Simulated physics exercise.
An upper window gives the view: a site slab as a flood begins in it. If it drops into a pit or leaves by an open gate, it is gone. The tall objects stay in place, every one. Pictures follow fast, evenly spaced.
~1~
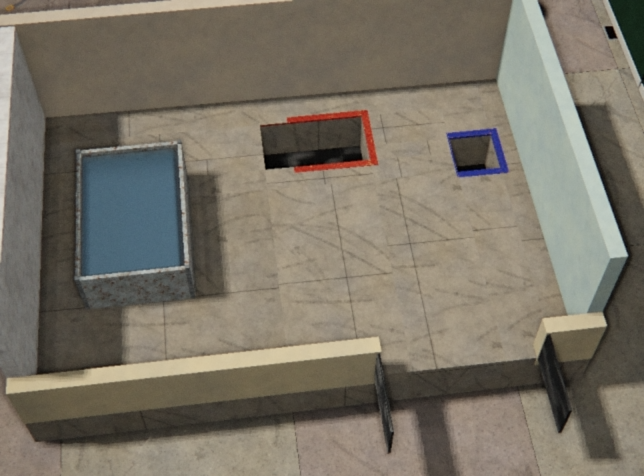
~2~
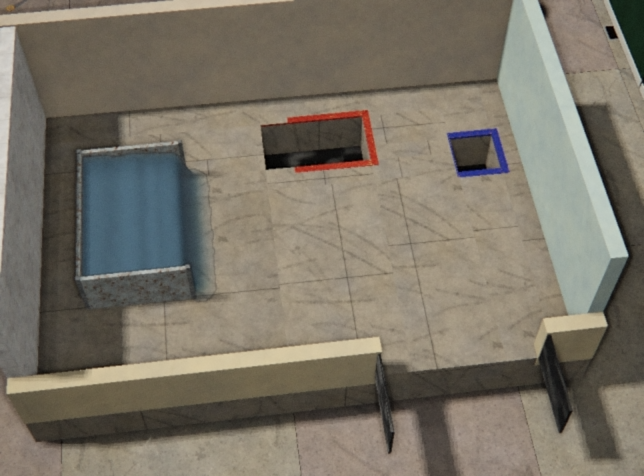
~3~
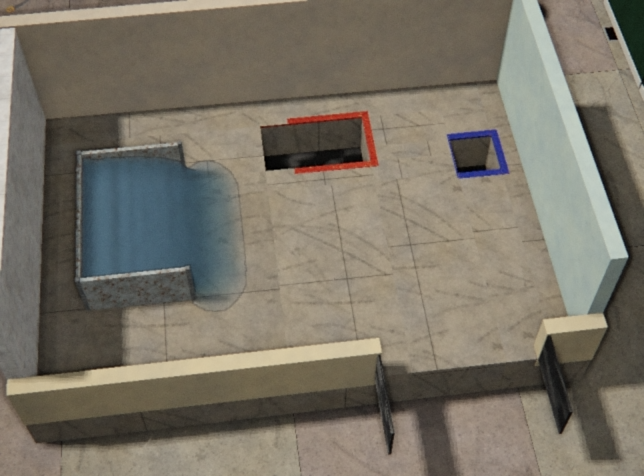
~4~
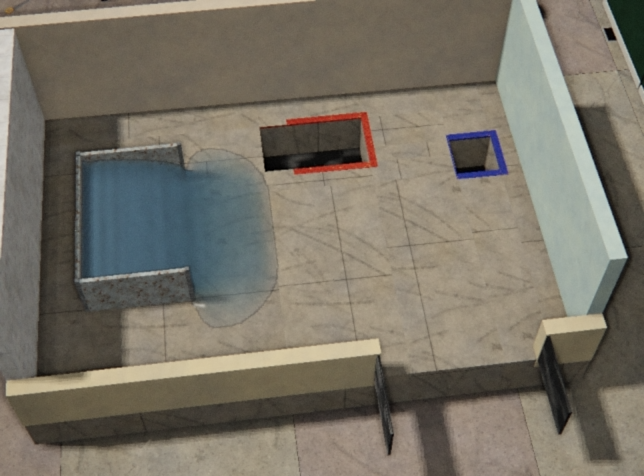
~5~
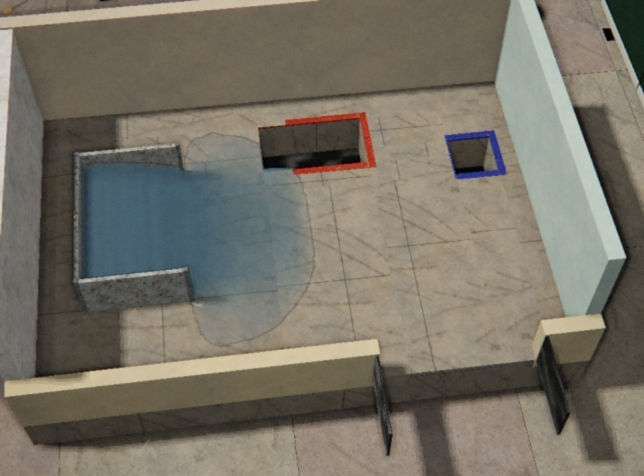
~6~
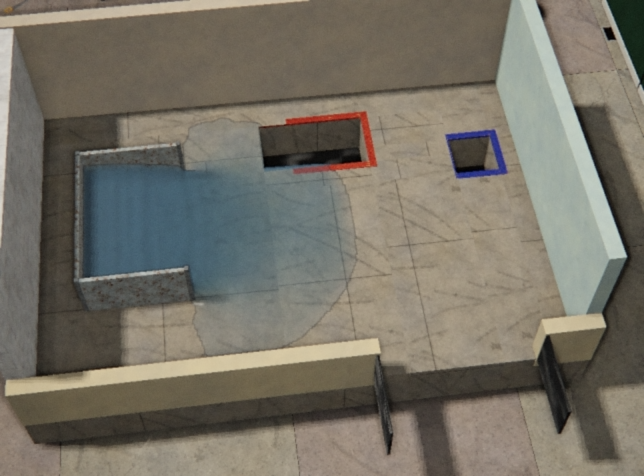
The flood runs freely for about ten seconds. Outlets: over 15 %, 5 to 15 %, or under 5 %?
The gate is left holding a hefty amount - past fifteen per cent. The red pit is left holding a hefty amount - past fifteen per cent. The blue pit is left holding a hefty amount - past fifteen per cent.
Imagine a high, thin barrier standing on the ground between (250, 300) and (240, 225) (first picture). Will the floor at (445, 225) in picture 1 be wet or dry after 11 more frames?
As far as I can tell, it ends up soaked.
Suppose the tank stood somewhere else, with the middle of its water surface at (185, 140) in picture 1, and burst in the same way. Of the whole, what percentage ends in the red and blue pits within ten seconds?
After ten seconds: Red pit around 55 percent, blue pit around 20 percent.
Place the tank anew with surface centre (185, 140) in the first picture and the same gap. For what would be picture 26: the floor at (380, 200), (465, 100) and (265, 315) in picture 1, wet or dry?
Going through the three spots, I'd say swamped, swamped, high and dry.
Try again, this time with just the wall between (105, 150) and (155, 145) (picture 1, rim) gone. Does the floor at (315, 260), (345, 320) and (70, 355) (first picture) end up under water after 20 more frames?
First point spared, second point spared, third point swamped.
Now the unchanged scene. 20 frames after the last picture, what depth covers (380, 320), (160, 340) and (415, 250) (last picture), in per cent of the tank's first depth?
The depth comes out near 4, 0 and 6 per cent.
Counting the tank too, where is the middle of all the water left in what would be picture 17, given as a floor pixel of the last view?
The balance point is around (310, 237).
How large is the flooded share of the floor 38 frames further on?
65 %, roughly.
A moment on, water covers 50 % of the floor; the gate 0 %, the red pit 5 %, the blue pit 0 %.
Next, water covers 65 % of the floor; the gate 1 %, the red pit 11 %, the blue pit 4 %.
Then, water covers 65 % of the floor; the gate 5 %, the red pit 17 %, the blue pit 9 %.
Later, water covers 65 % of the floor; the gate 15 %, the red pit 21 %, the blue pit 18 %.
In the end, water covers 60 % of the floor; the gate 21 %, the red pit 26 %, the blue pit 24 %.
